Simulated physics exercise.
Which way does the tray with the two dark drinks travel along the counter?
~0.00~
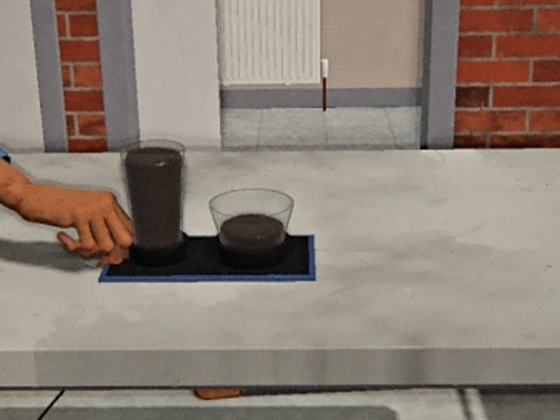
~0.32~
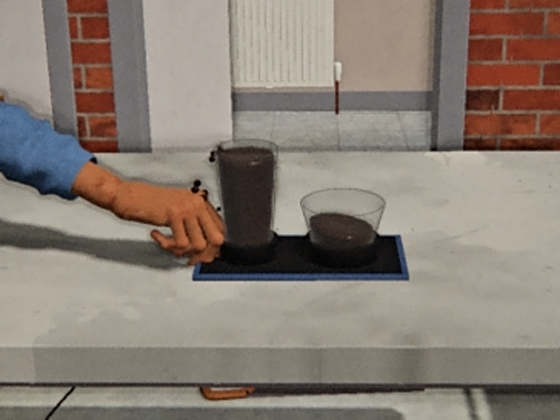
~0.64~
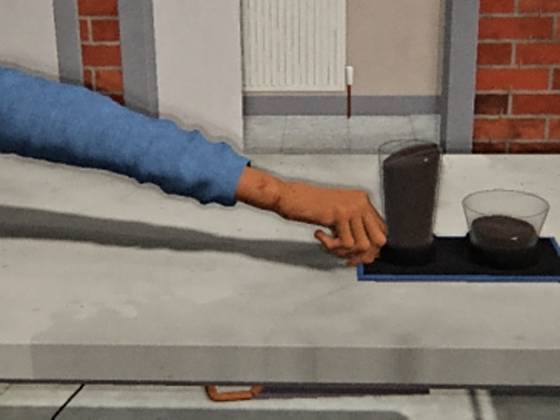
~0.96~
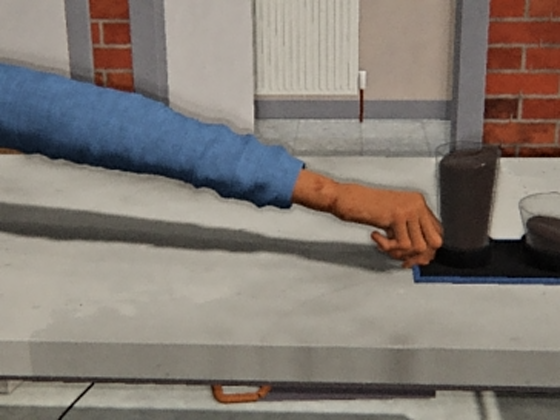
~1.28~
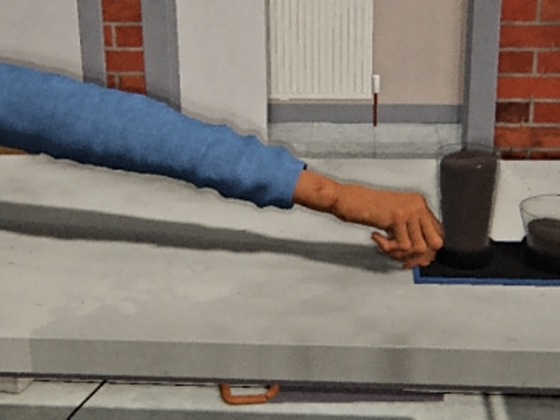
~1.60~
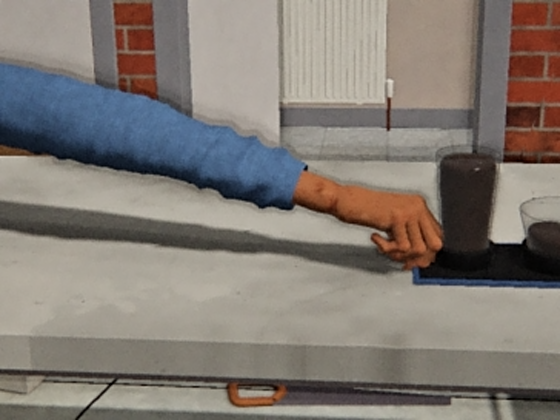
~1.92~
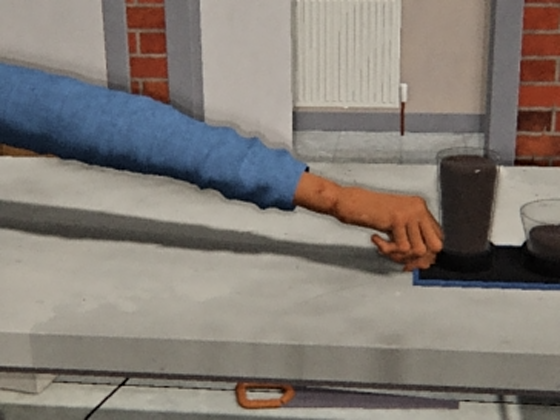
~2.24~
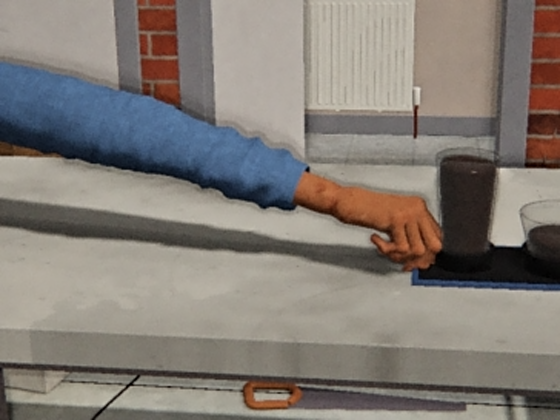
The tray travels to the right along the counter, with the hand at its left end.
